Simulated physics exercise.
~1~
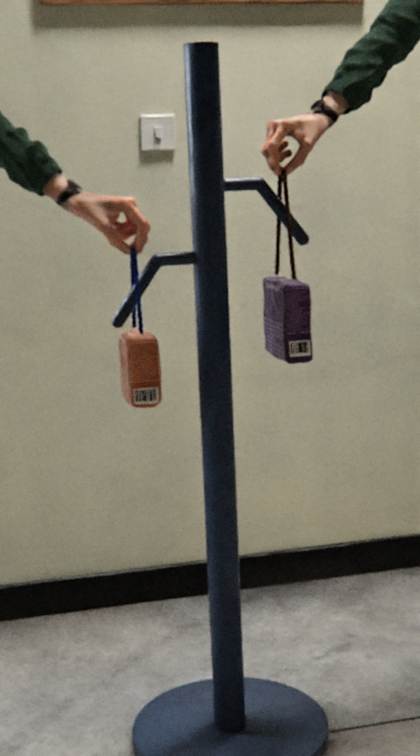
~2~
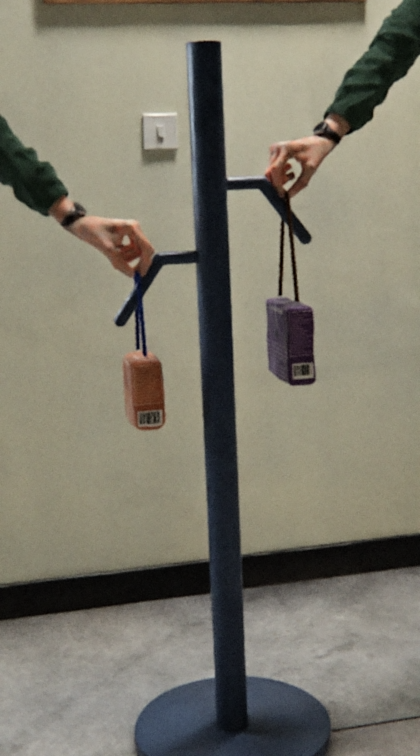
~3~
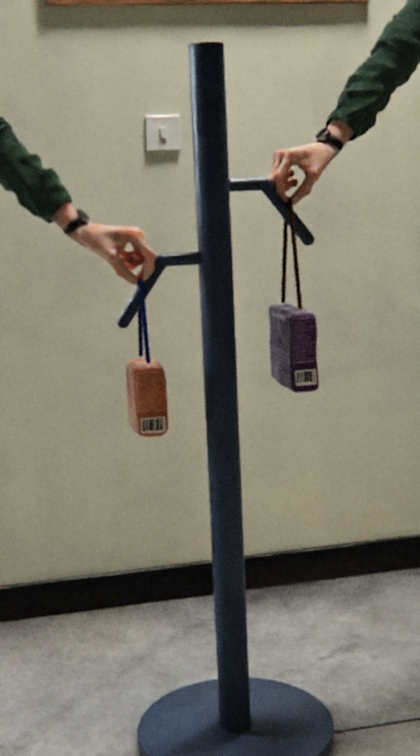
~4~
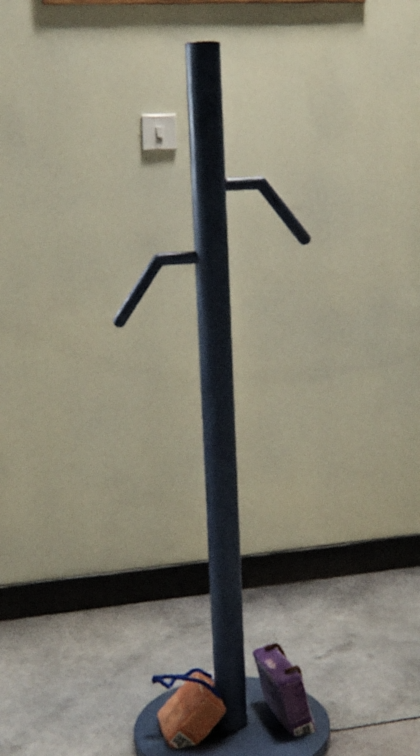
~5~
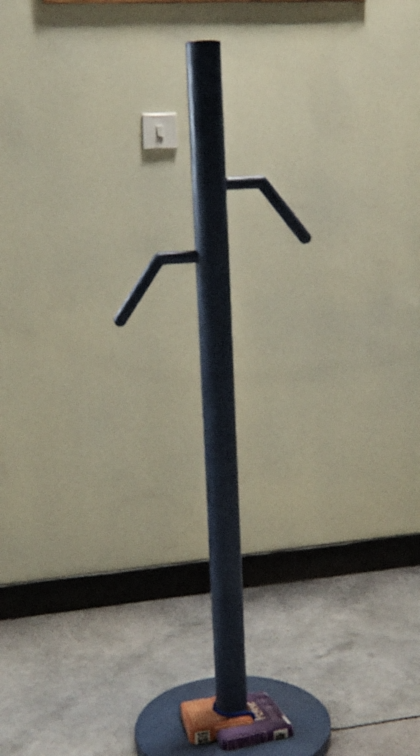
An orange pouch on a blue cord and a purple pouch on a dark cord are held by two hands in green sleeves beside a dark blue stand, seen from the front against a pale wall with a light switch. The hands lower the orange pouch at the left peg and the purple one at the higher right peg. Then the hands are gone and both pegs are bare. Both pouches have dropped to the round base, where they lean at either side of the pole. They end lying together on the base at the foot of the pole.
